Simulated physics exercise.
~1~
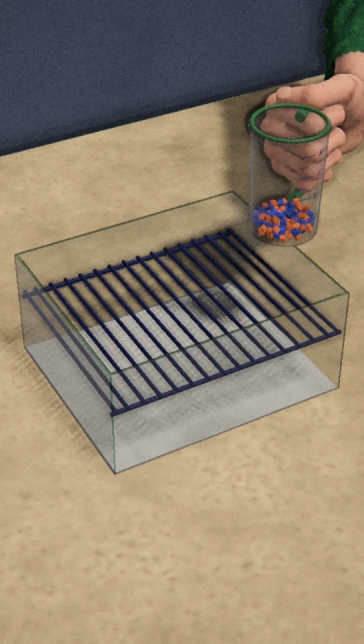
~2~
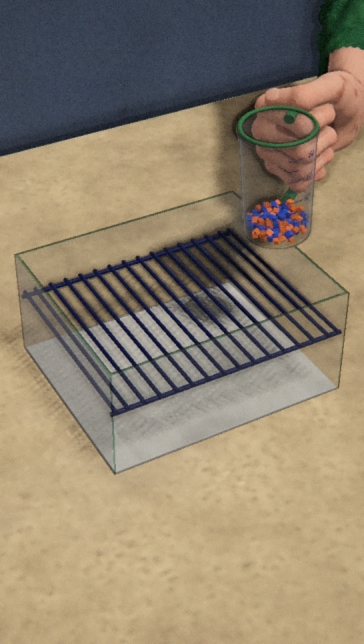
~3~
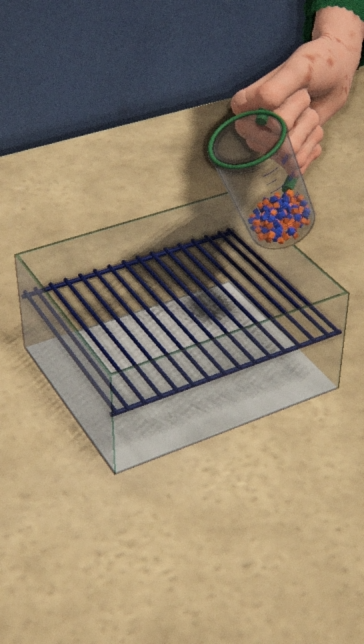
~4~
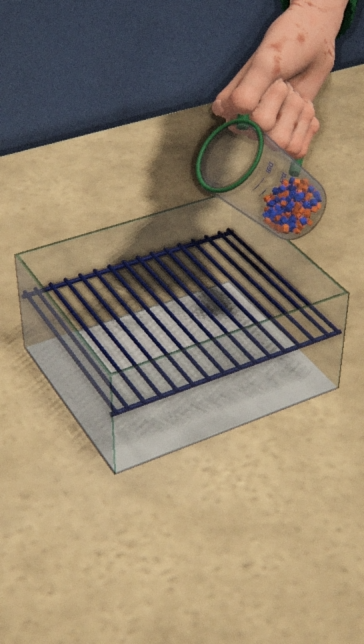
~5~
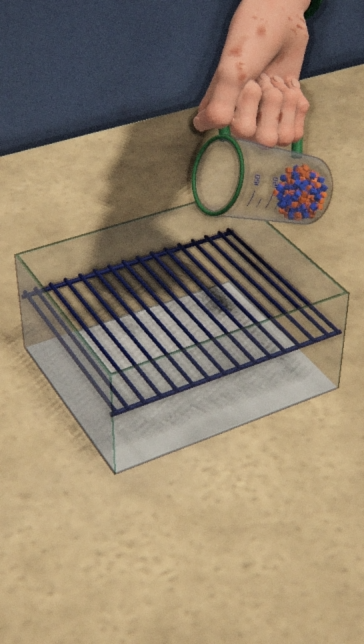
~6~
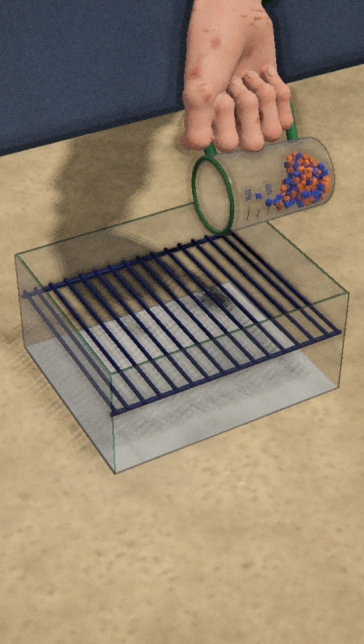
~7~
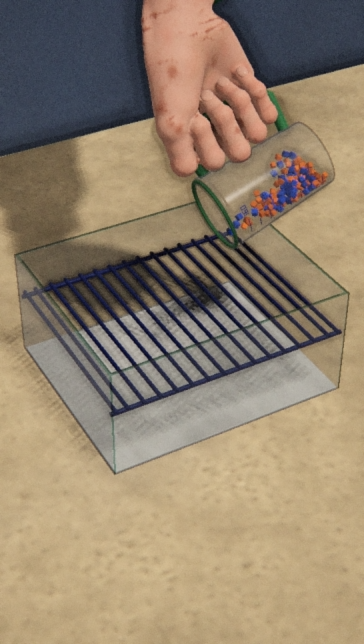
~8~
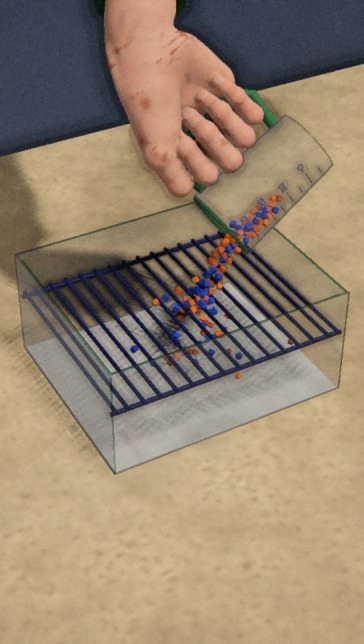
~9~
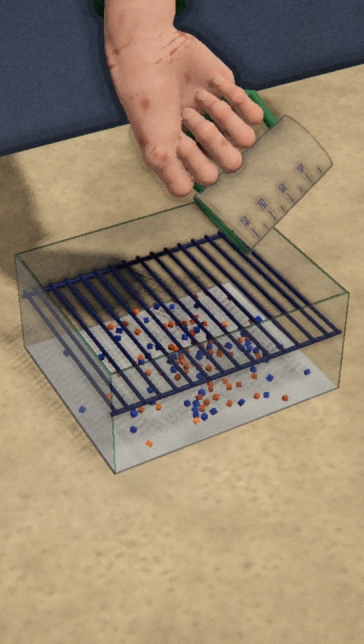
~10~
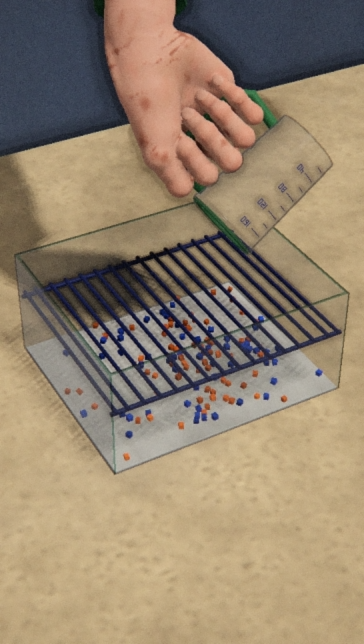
On a sandy surface, a hand moves a clear, green-rimmed cup of small orange and blue pieces over a transparent box and tips it leftward. The pieces pour onto dark parallel wires, fall between them, and end scattered below, while the emptied cup stays tilted above.
